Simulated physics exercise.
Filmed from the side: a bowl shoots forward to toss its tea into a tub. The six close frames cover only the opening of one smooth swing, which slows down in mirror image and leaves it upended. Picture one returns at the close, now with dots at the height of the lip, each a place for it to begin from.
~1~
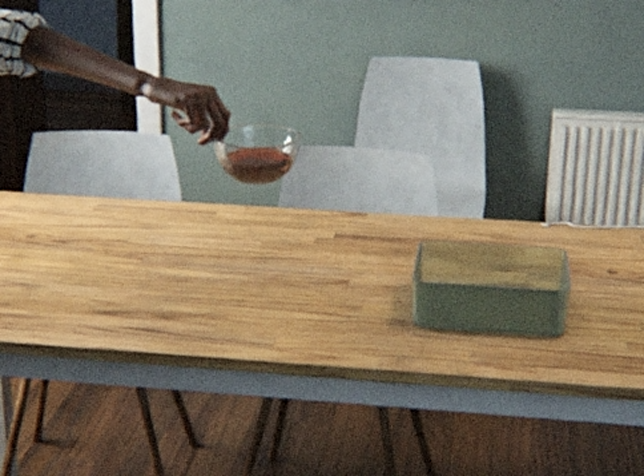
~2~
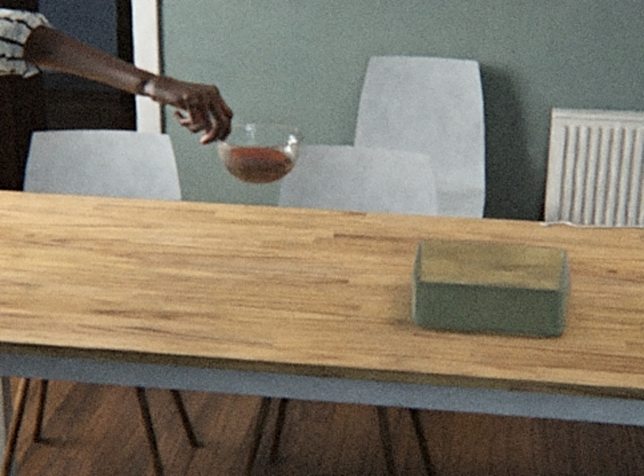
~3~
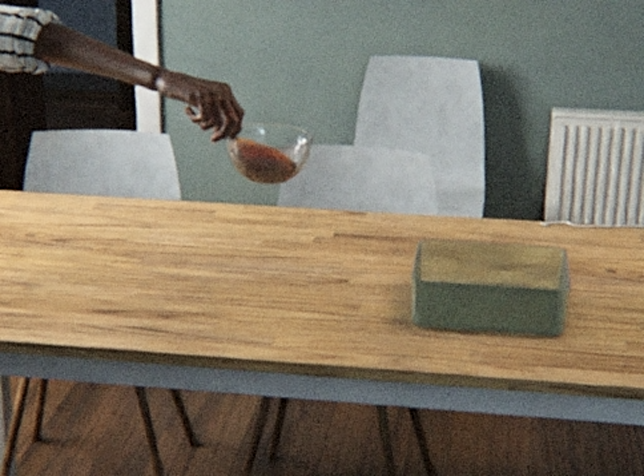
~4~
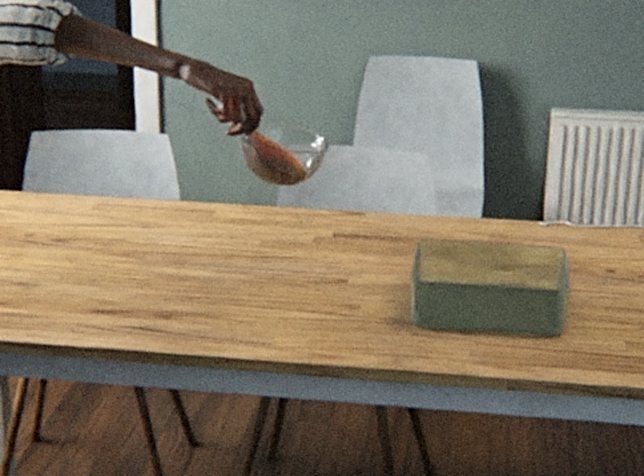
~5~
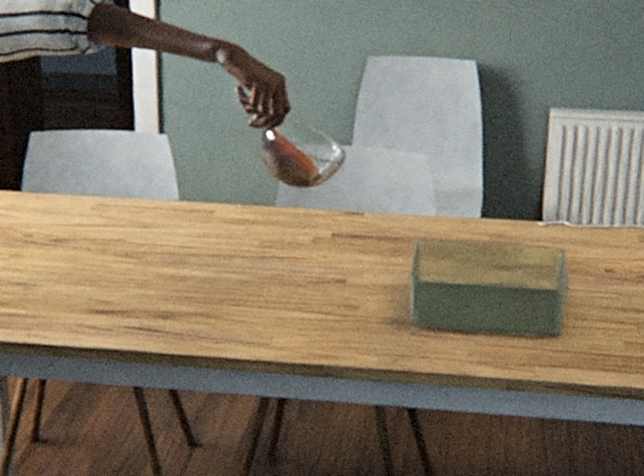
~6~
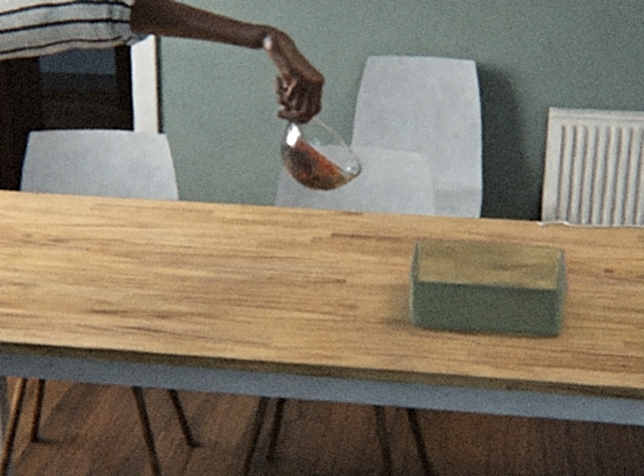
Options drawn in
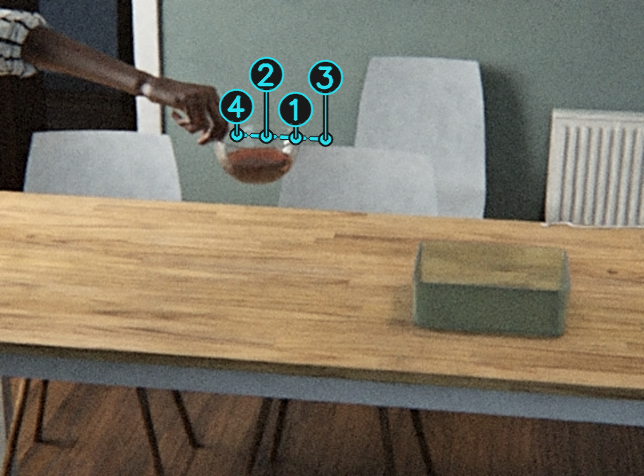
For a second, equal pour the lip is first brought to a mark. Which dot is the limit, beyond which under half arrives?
The limit is 2.
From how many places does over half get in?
Three.
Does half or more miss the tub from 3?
No.
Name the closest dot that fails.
That would be 4.
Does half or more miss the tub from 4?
Yes.
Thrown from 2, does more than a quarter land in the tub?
Yes, it does.
On the marked copy, 1 at (295, 137); 2 at (266, 136); 3 at (325, 139); 4 at (236, 134).
With 1, about 75 % lands in the tub, 8 % falls short and 17 % goes beside or beyond.
With 2, about 64 % lands in the tub, 24 % falls short and 12 % goes beside or beyond.
With 3, about 80 % lands in the tub, 10 % falls short and 10 % goes beside or beyond.
With 4, about 34 % lands in the tub, 57 % falls short and 8 % goes beside or beyond.
